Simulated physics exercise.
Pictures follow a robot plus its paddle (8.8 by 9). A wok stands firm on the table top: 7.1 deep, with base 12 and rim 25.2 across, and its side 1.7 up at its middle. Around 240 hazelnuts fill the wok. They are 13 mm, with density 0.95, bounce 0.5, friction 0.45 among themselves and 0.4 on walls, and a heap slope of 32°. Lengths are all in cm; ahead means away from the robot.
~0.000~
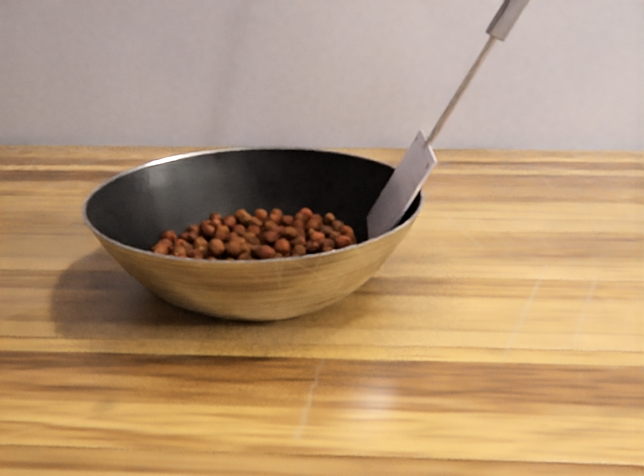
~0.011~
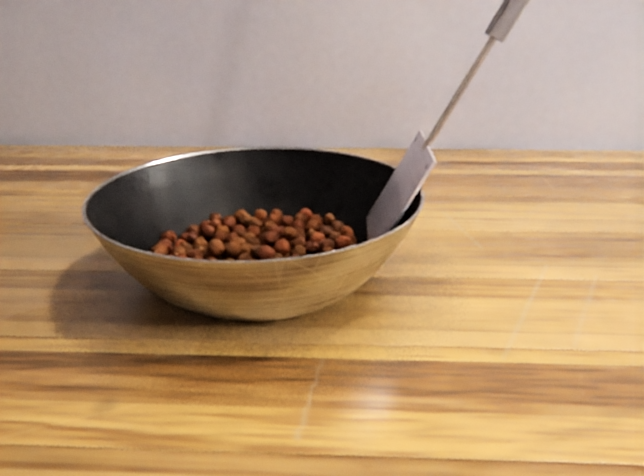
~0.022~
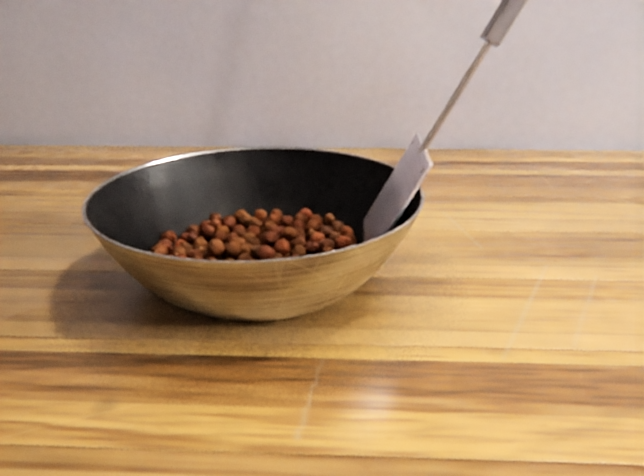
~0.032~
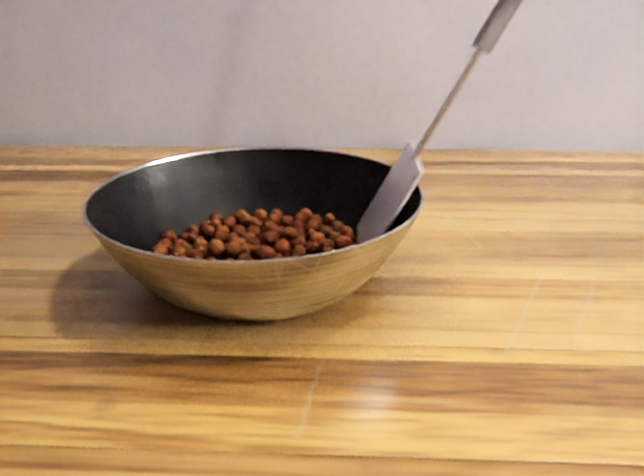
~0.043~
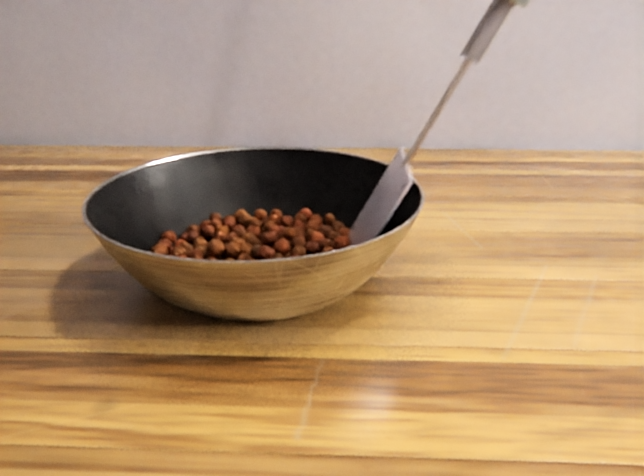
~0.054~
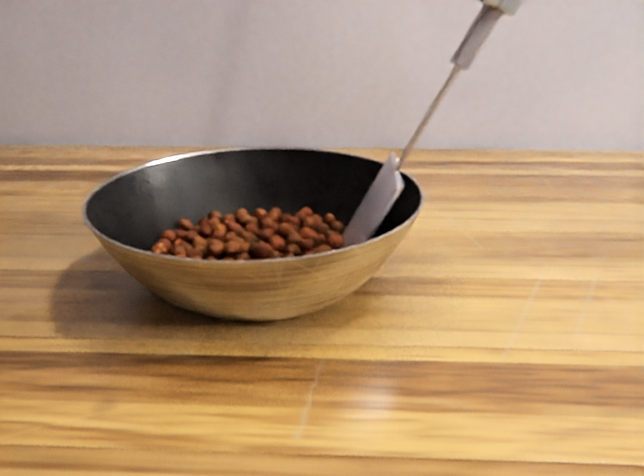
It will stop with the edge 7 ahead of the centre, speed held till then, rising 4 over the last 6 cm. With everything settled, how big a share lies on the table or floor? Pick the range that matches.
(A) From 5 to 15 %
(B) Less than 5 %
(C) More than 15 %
A, from 5 to 15 %.
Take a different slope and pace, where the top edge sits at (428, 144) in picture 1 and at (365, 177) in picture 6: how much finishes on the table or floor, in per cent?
Roughly 20 %.
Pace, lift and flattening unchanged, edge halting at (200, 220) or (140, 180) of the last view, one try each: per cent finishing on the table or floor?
Try 1: Approx. 0 %; try 2: Approx. 30 %.
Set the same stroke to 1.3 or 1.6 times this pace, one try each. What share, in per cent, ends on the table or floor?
Roughly 10 per cent on the first try and 20 per cent on the second.
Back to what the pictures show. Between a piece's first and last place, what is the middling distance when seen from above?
Near 4 cm, measured level.
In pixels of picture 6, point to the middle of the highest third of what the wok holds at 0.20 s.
I'd put it close to (166, 220).
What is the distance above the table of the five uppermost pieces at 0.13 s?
Roughly 6 centimetres.
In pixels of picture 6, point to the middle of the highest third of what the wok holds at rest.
Approximately at pixel (166, 235).
By 0.13 s, sloping 62°, highest piece 8 above the table; 237 in the wok.
By 0.20 s, sloping 62°, highest piece 8 above the table; 236 in the wok, 1 on the blade or in flight.
By 0.44 s, sloping 62°, highest piece 10 above the table; 215 in the wok, 6 on the table or floor, 16 on the blade or in flight.
By 1.49 s, sloping 62°, highest piece 6 above the table; 215 in the wok, 22 on the table or floor.
Final count, 215 in the wok, 22 on the table or floor. That is 9 % on the table or floor.
